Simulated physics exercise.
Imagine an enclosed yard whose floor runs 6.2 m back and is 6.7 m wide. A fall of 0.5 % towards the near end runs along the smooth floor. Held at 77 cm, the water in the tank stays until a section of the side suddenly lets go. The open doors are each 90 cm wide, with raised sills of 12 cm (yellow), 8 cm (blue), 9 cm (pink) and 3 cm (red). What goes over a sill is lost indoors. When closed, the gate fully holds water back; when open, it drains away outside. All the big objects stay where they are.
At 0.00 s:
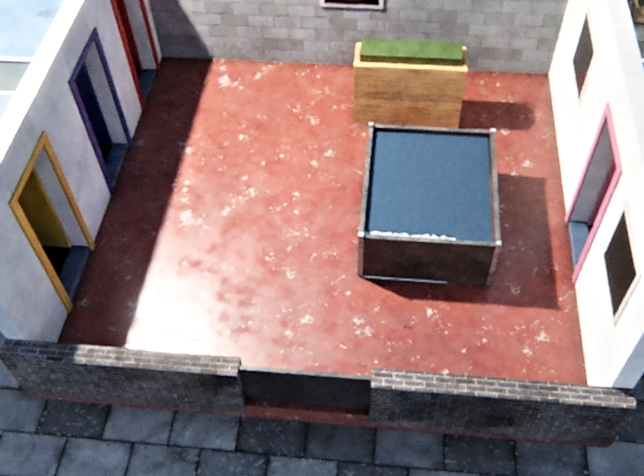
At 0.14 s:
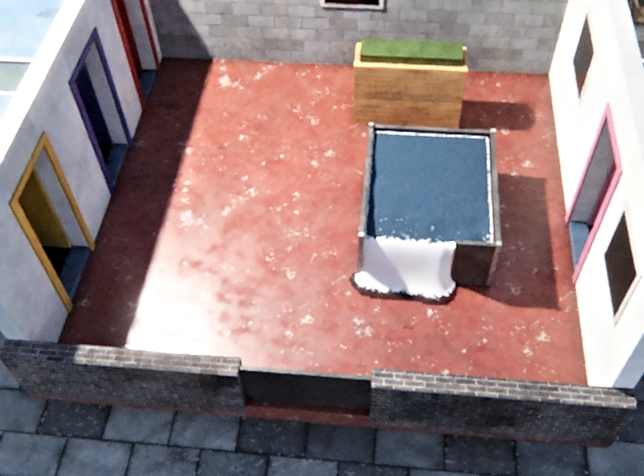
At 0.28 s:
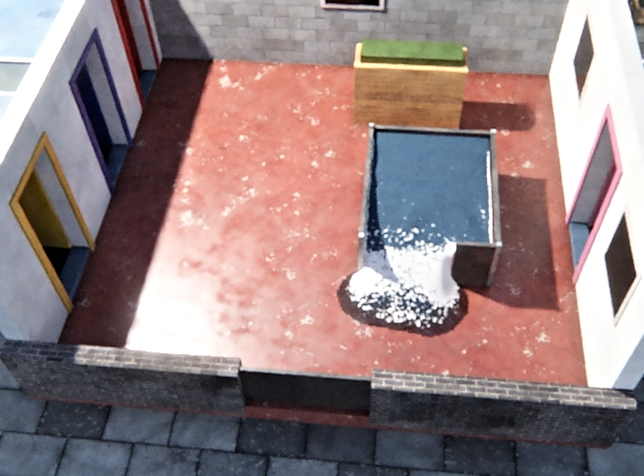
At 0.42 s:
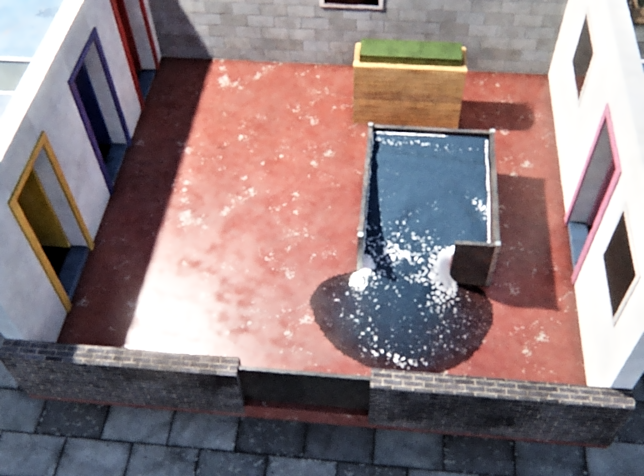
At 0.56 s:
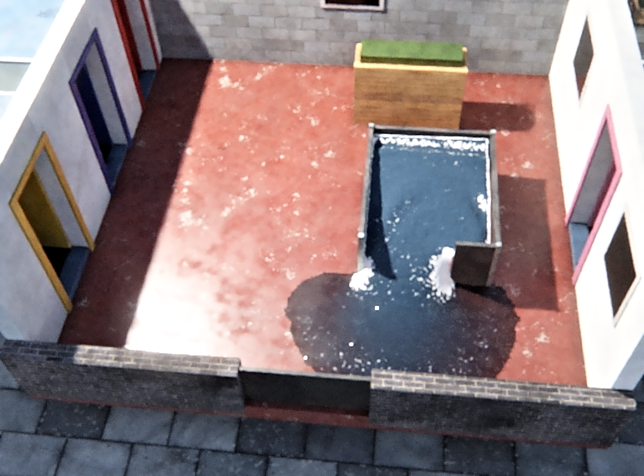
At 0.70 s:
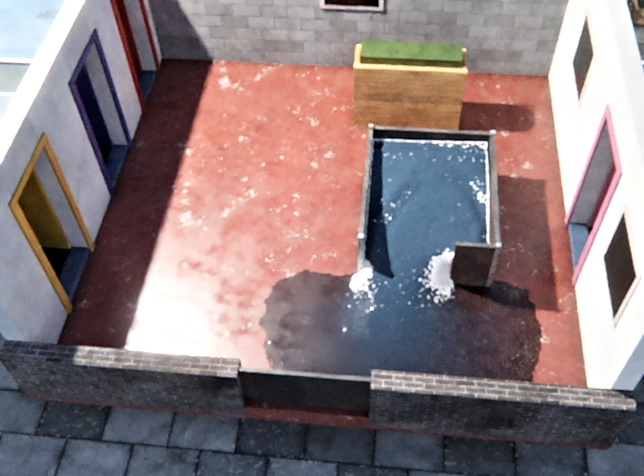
In a walled yard with a red floor and colourful door surrounds, a dark tank of blue water stands still near a wooden box with a green top. Water bursts from the tank's near side in a white, foaming rush, then spreads across the floor in a widening dark pool towards the low front wall.
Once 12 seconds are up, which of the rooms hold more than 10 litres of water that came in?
Yellow door - more than 10 litres. Blue door - 10 litres or less. Pink door - 10 litres or less. Red door - more than 10 litres.
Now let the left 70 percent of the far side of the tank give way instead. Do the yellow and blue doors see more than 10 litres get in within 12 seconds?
Yellow short, blue beyond.
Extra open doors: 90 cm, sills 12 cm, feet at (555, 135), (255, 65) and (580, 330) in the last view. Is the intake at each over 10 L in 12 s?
Note, doorways in listed order: Stays short, stays short, goes beyond.
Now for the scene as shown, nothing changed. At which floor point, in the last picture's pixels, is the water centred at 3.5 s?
Balance point at about (356, 289).
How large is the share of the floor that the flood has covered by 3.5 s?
Roughly 50 % of the floor is wet.
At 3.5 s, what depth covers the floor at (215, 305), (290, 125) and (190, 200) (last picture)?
Close to 5, 0 and 0 centimetres.
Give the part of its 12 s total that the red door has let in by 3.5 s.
Around 0 percent.
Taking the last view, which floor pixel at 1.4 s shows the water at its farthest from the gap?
About (146, 380) in the last view.
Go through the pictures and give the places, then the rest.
The tank at (430, 185) is whole and still, 77 cm deep, in the first picture.
Water pours out at (407, 265) and has run 0.7 m, to (356, 277); typically 9 cm deep outside, 77 cm at the tank's back, in the second picture.
Water pours out at (407, 266) and has run 0.9 m, to (446, 326); typically 12 cm deep outside, 77 cm at the tank's back, in the third picture.
The front is at (430, 371), 1.4 m from the gap at (406, 267); 2.3 m2 of floor is under water; 73 cm left at the back of the tank, in the fourth picture.
Water pours out at (406, 268) and has run 1.9 m, to a hidden place; typically 7 cm deep outside, 66 cm at the tank's back, in the fifth picture.
Water pours out at (406, 268) and has run 2.2 m, to a hidden place; typically 6 cm deep outside, 66 cm at the tank's back, in the sixth picture.
After 1.4 s water covers 15 % of the floor and is deepest (46 cm) near (380, 386); yellow door not reached, blue door not reached, pink door not reached, red door not reached.
After 2.2 s water covers 25 % of the floor and is deepest (40 cm) near (579, 416); yellow door not reached, blue door not reached, pink door not reached, red door not reached.
After 3.5 s water covers 50 % of the floor and is deepest (26 cm) near (579, 416); yellow door 19 cm at the sill, 23 L in, blue door 5 cm at the sill, 0 L in, pink door 7 cm at the sill, 0 L in, red door not reached.
After 7.0 s water covers 90 % of the floor and is deepest (14 cm) near (344, 88); yellow door 10 cm at the sill, 44 L in, blue door 5 cm at the sill, 0 L in, pink door 5 cm at the sill, 0 L in, red door 6 cm at the sill, 4 L in.
After 12.0 s water covers 100 % of the floor and is deepest (11 cm) near (320, 394); yellow door 5 cm at the sill, 44 L in, blue door 7 cm at the sill, 0 L in, pink door 5 cm at the sill, 0 L in, red door 7 cm at the sill, 64 L in.
